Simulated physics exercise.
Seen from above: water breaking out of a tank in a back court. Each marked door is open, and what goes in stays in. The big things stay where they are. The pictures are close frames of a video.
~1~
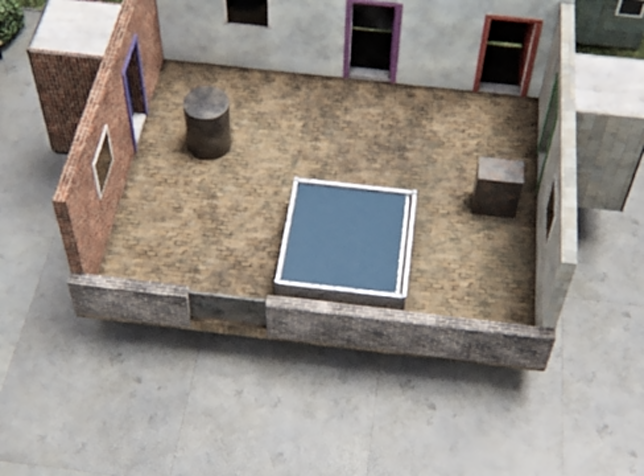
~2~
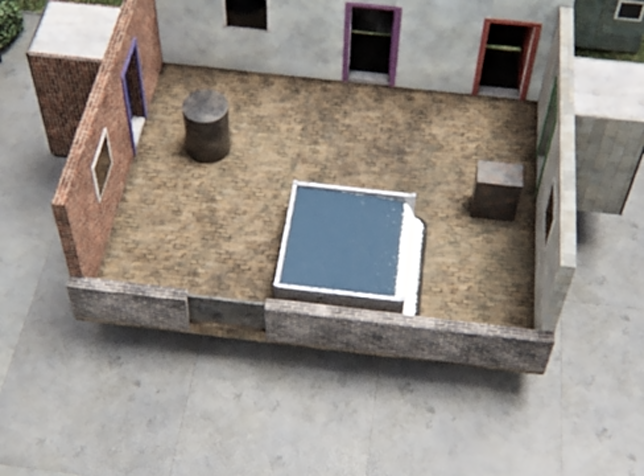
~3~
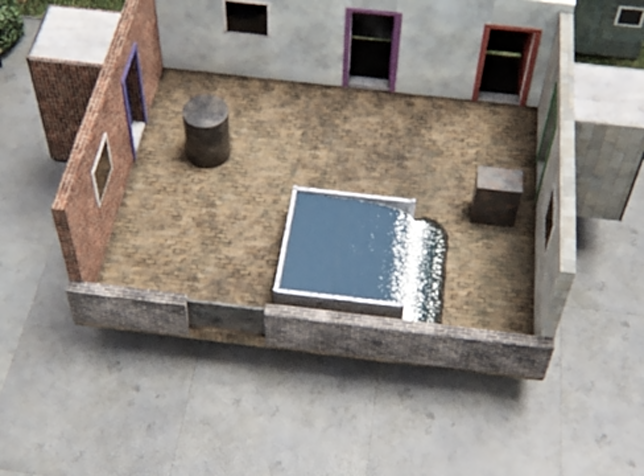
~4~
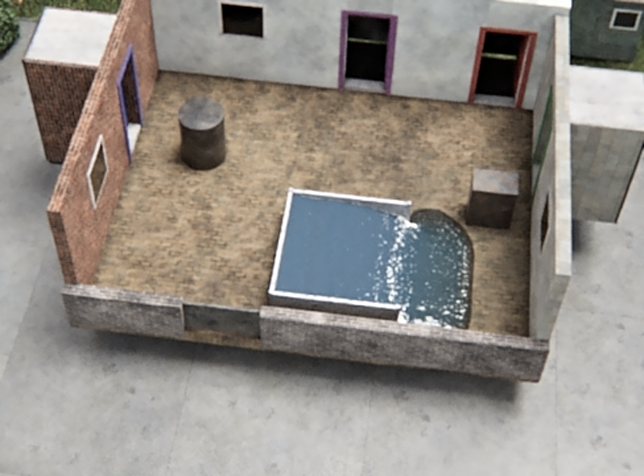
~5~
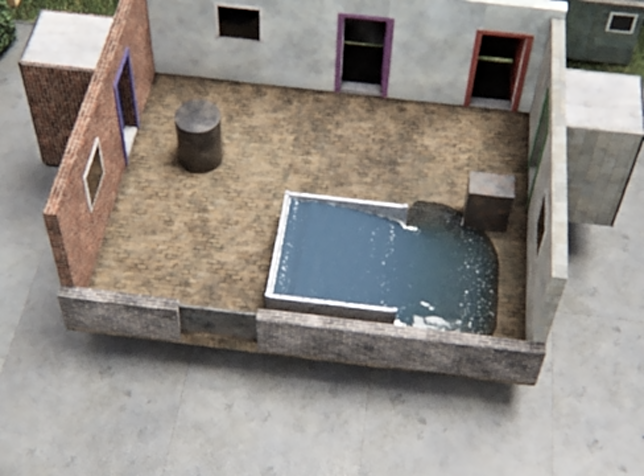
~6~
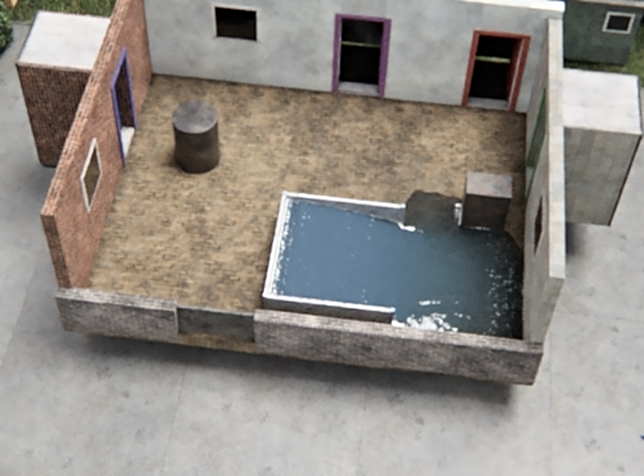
At the start, still blue water fills a white-rimmed square tank in a walled back court seen from above. The tank's right side gives way and water breaks out in a white, foaming band, then spreads rightward across the brown paving, reaching the grey block and the right wall.
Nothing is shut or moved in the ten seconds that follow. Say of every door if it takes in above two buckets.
The green door stays under that; the blue door stays under that; the purple door stays under that; the red door takes more than that.
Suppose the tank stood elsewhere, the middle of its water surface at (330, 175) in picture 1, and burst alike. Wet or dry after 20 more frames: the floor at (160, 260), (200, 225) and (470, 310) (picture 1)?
In that order: Clear, not flooded, flooded.
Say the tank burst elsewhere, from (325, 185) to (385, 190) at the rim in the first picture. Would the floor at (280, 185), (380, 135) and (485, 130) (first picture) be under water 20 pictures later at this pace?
In that order: Clear, wet, covered.
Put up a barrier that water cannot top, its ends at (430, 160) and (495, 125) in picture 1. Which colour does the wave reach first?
The green-painted one.
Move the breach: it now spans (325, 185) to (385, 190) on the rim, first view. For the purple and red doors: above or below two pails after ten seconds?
Purple goes over; red takes more.
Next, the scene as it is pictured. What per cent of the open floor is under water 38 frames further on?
Roughly 70 per cent.
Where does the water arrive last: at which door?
Last comes the blue one.
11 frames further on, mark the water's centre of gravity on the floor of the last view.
Around (428, 280).
A moment on, water covers 20 % of the floor; the green door wet at the sill, nothing in, the blue door not reached, the purple door not reached, the red door not reached.
Next, water covers 25 % of the floor; the green door wet at the sill, nothing in, the blue door not reached, the purple door not reached, the red door not reached.
Then, water covers 35 % of the floor; the green door wet at the sill, nothing in, the blue door not reached, the purple door not reached, the red door far over two buckets in.
Later, water covers 70 % of the floor; the green door wet at the sill, nothing in, the blue door not reached, the purple door under two buckets in, the red door far over two buckets in.
In the end, water covers 90 % of the floor; the green door wet at the sill, nothing in, the blue door wet at the sill, nothing in, the purple door under two buckets in, the red door far over two buckets in.
